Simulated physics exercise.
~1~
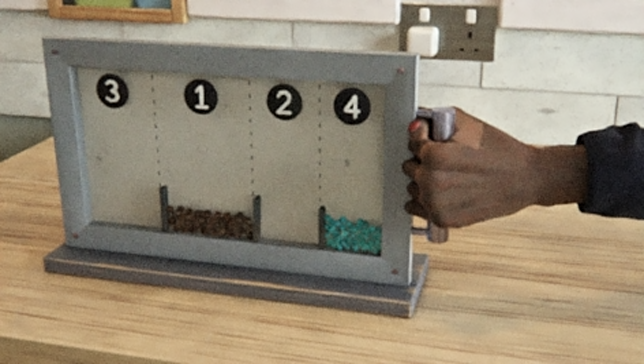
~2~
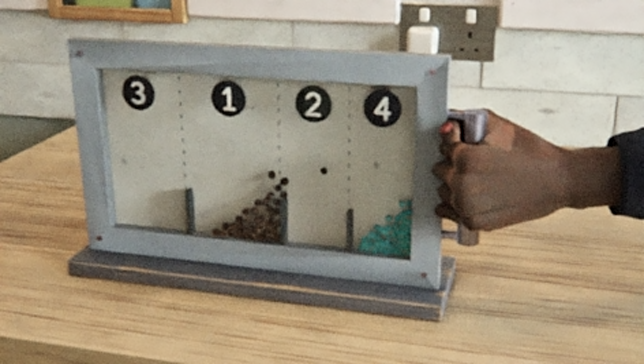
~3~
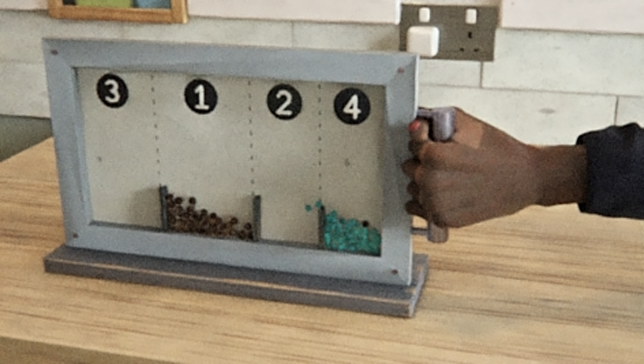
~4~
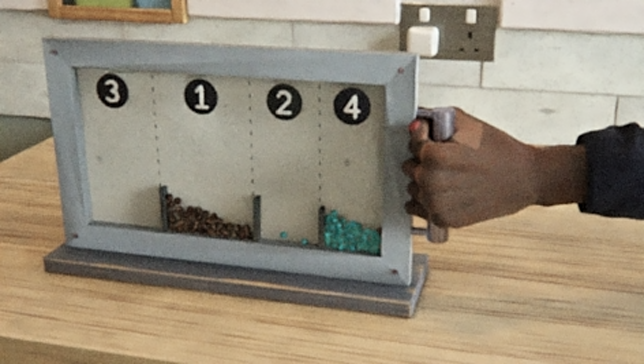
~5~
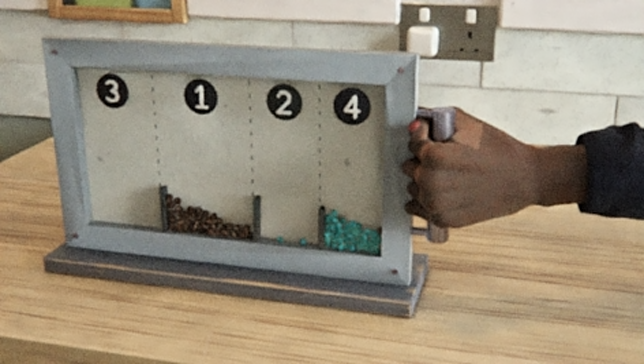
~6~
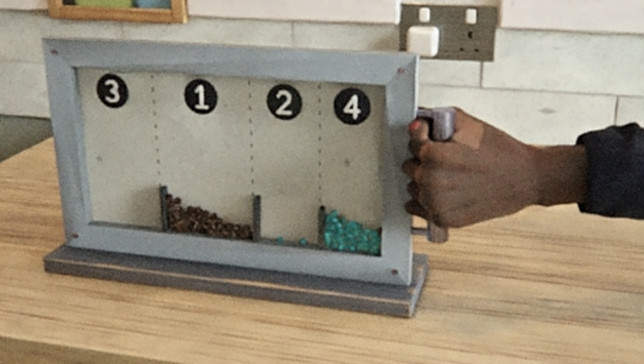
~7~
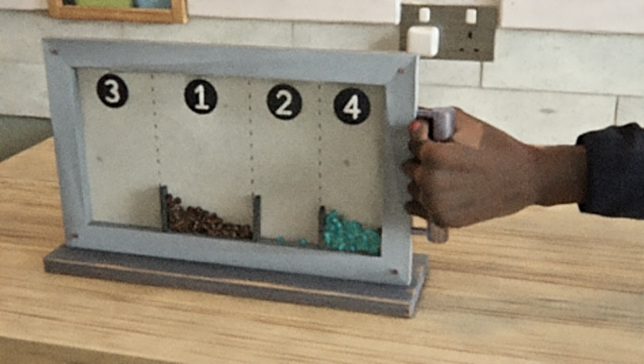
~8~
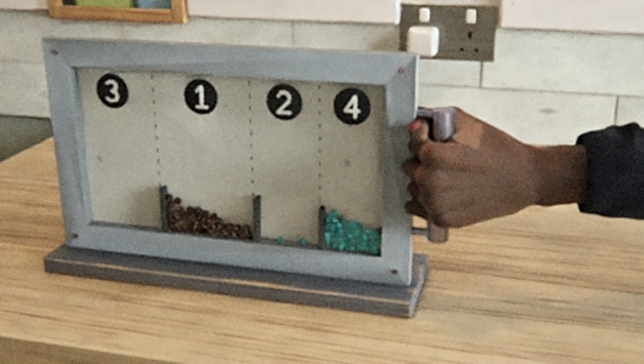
On a wooden tabletop, a hand sliding a clear-fronted bead tray right and back, a few turquoise beads spilling left before settling.
